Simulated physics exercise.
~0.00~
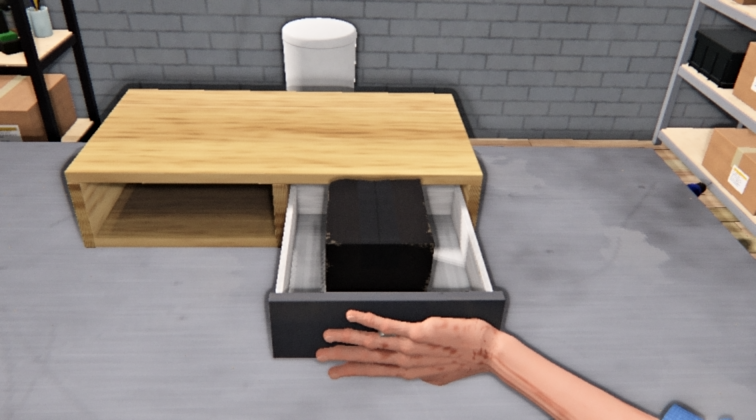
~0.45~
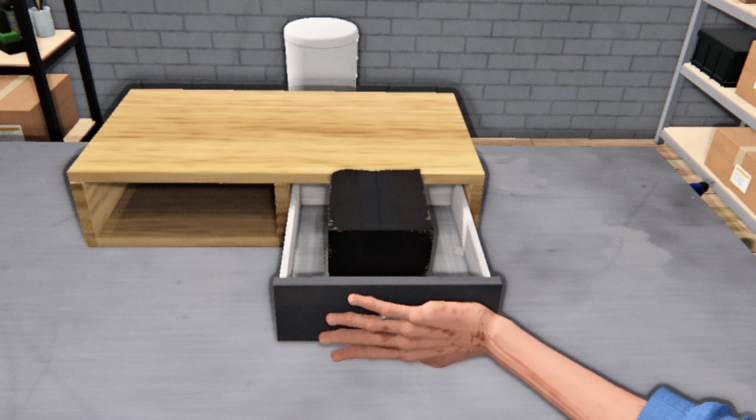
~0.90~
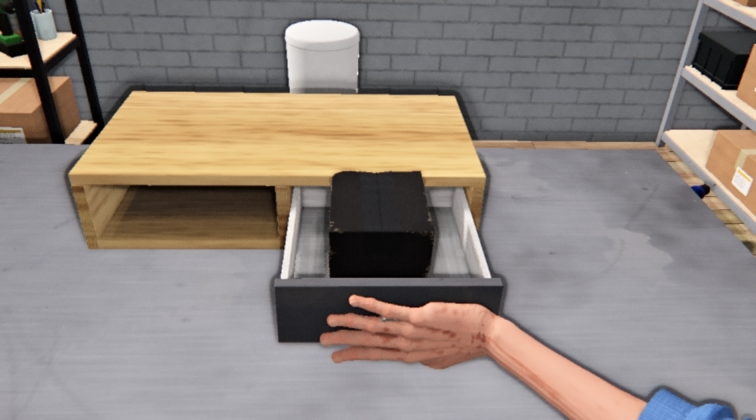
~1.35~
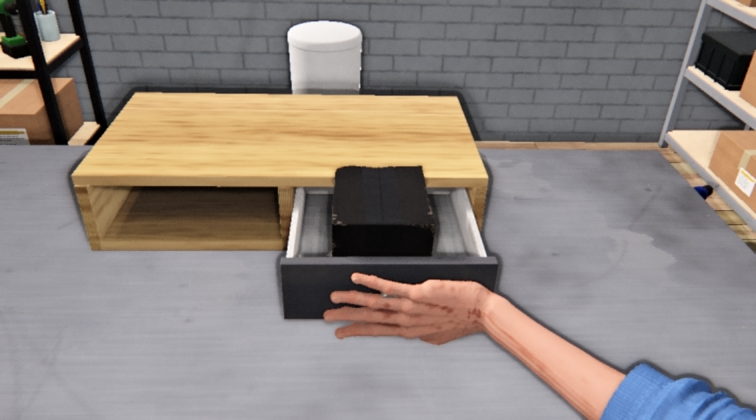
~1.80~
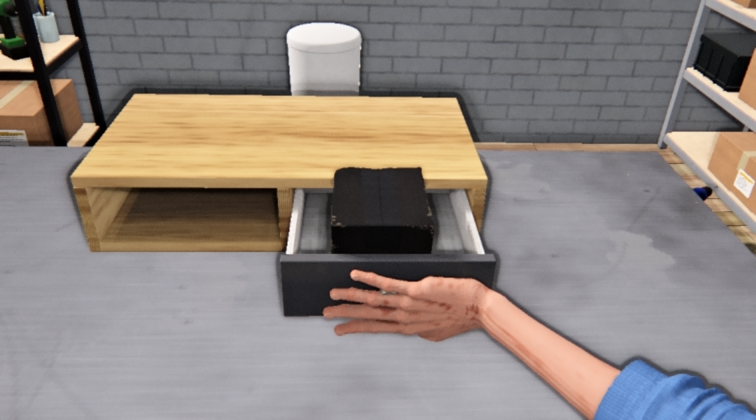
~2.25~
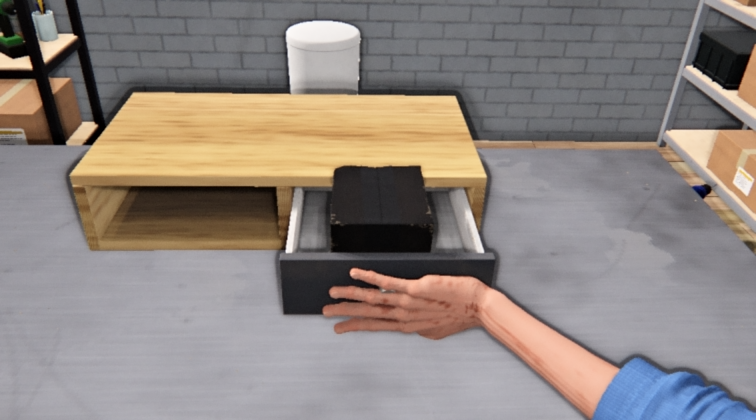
Drawer holding a black box sliding partway into a wooden chest as a hand pushes its front, then stopping still open.
